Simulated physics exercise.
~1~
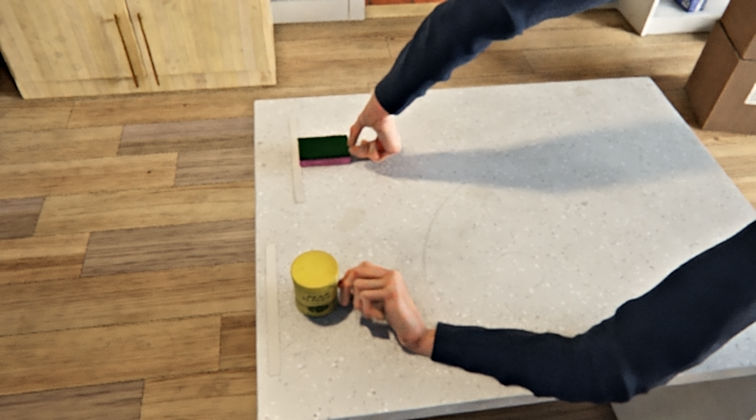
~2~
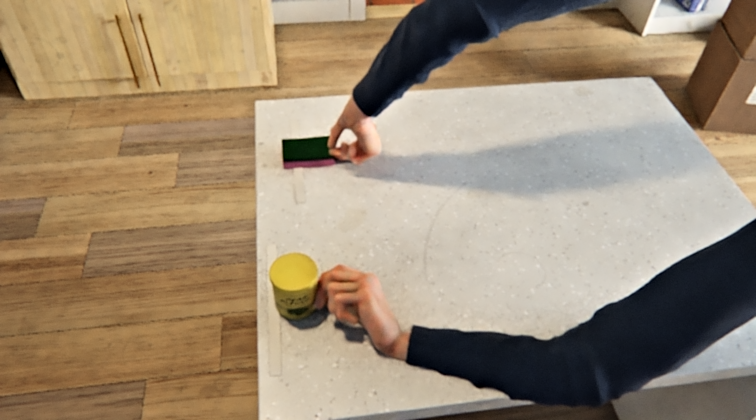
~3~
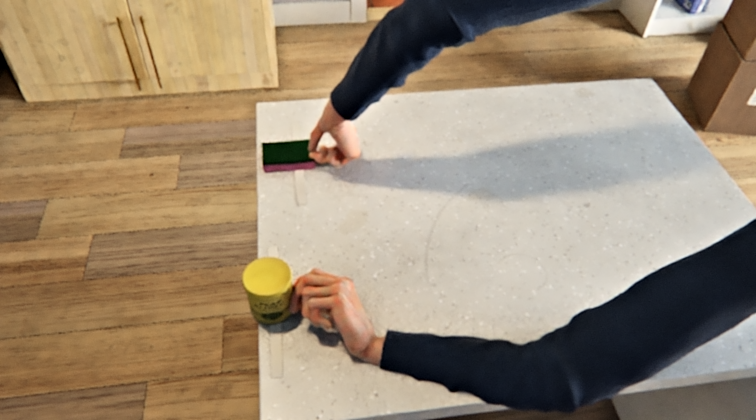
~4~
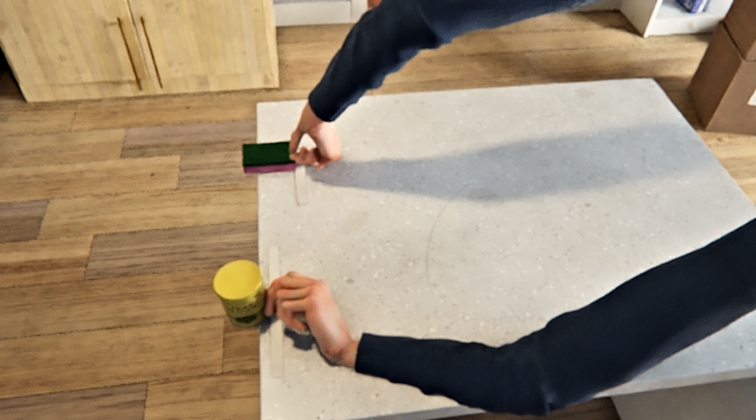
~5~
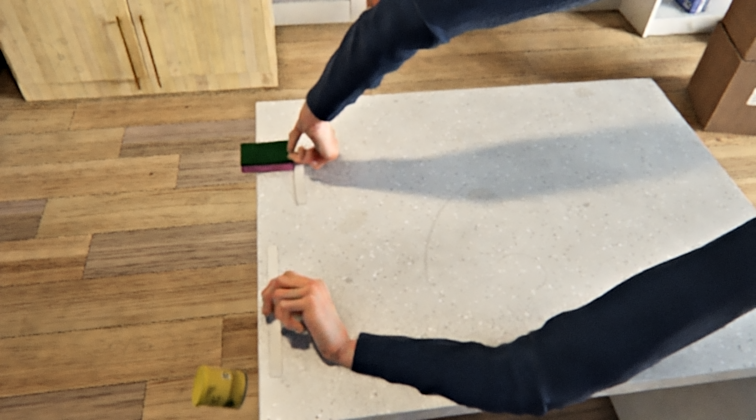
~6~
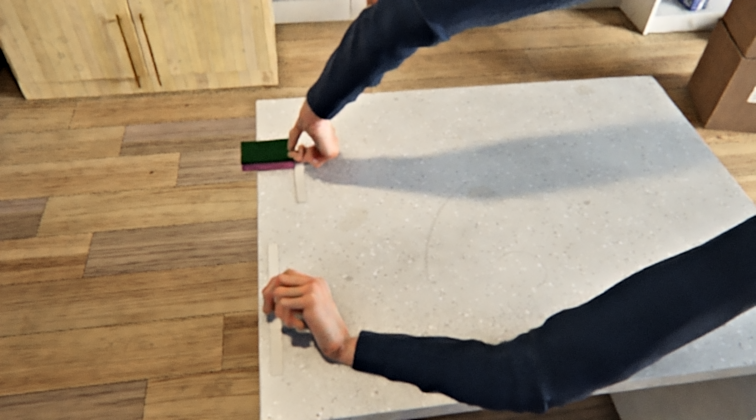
On a pale speckled tabletop above a wooden floor, two hands in dark sleeves rest beside a yellow pot and a green-topped pink sponge, with strips of tape near the left edge. Both hands slowly push leftward, the nearer one moving the pot and the farther one the sponge. The two objects slide together to the edge, where the pot begins to tilt and the sponge pokes out over the side. The hands stop, and the pot tips off and drops toward the floor. It disappears from view, while the sponge stays on the table, partly overhanging, with fingers still at its end.
